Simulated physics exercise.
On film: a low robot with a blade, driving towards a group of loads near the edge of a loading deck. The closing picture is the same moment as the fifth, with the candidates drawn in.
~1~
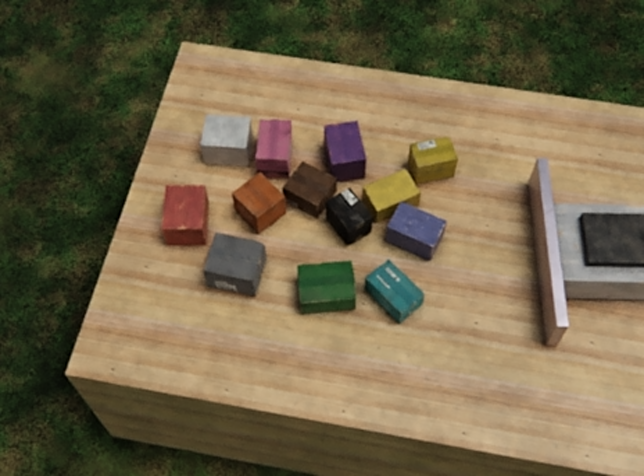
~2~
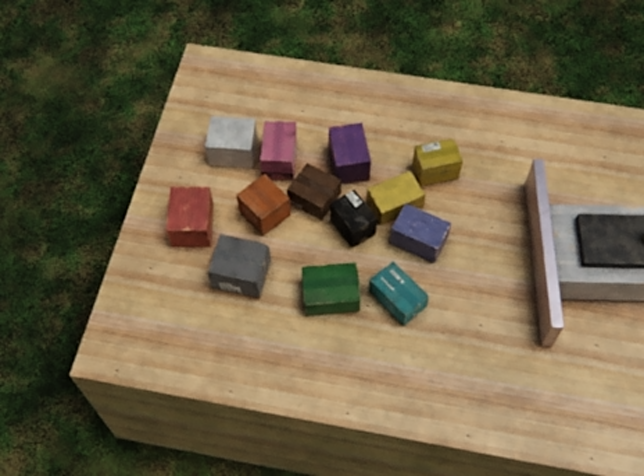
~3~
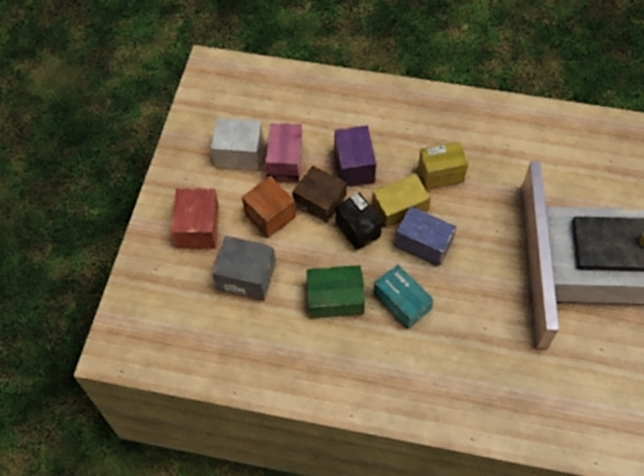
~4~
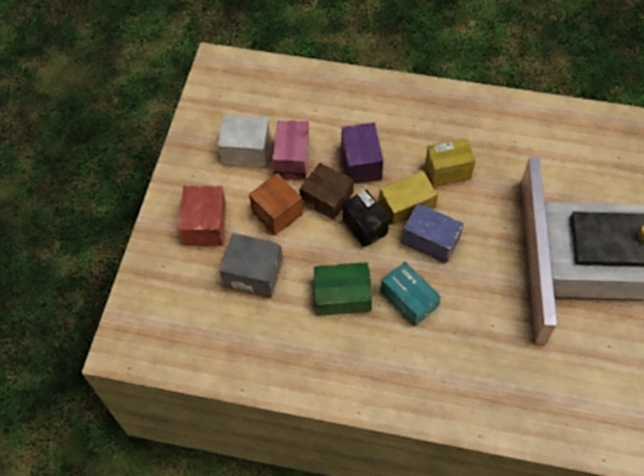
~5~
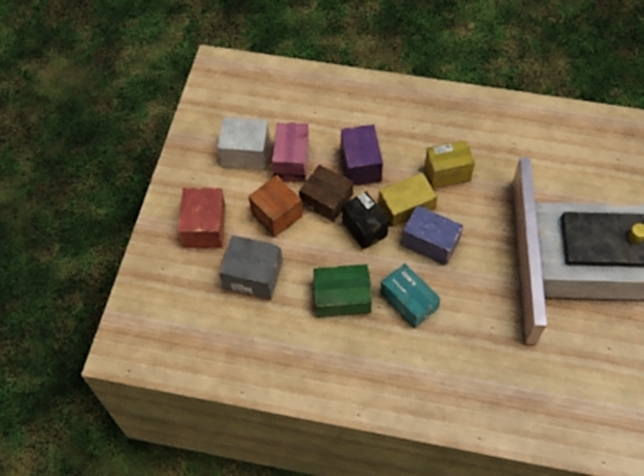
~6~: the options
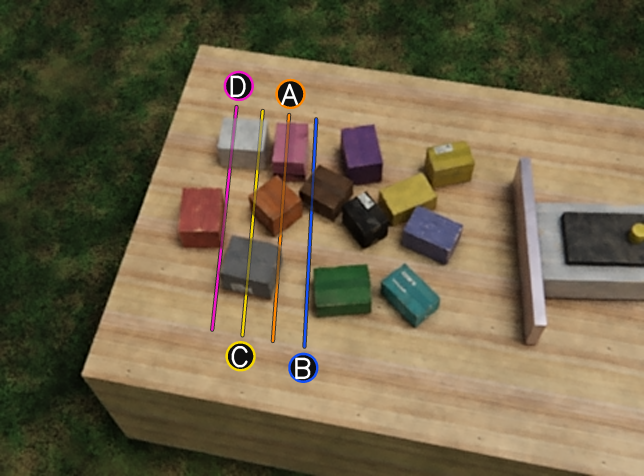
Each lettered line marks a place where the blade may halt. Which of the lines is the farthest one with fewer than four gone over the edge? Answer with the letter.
C is the last line within the limit.
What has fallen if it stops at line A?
The white crate goes over.
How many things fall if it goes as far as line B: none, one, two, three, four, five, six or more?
By then, none.
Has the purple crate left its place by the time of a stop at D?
By then, yes.
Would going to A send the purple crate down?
No.
On the marked copy, A at (282, 220); B at (311, 224); C at (253, 215); D at (225, 210).
With C. Early on, robot (496, 221); yellow parcel (399, 156); turquoise parcel (395, 292).
Further on, robot (394, 205); white crate (199, 141); red crate (186, 218).
At the end, robot (318, 192); red crate over the edge; white crate over the edge; two fallen.
As for the rest, A is within the limit but short; B is within the limit but short; D drops five.
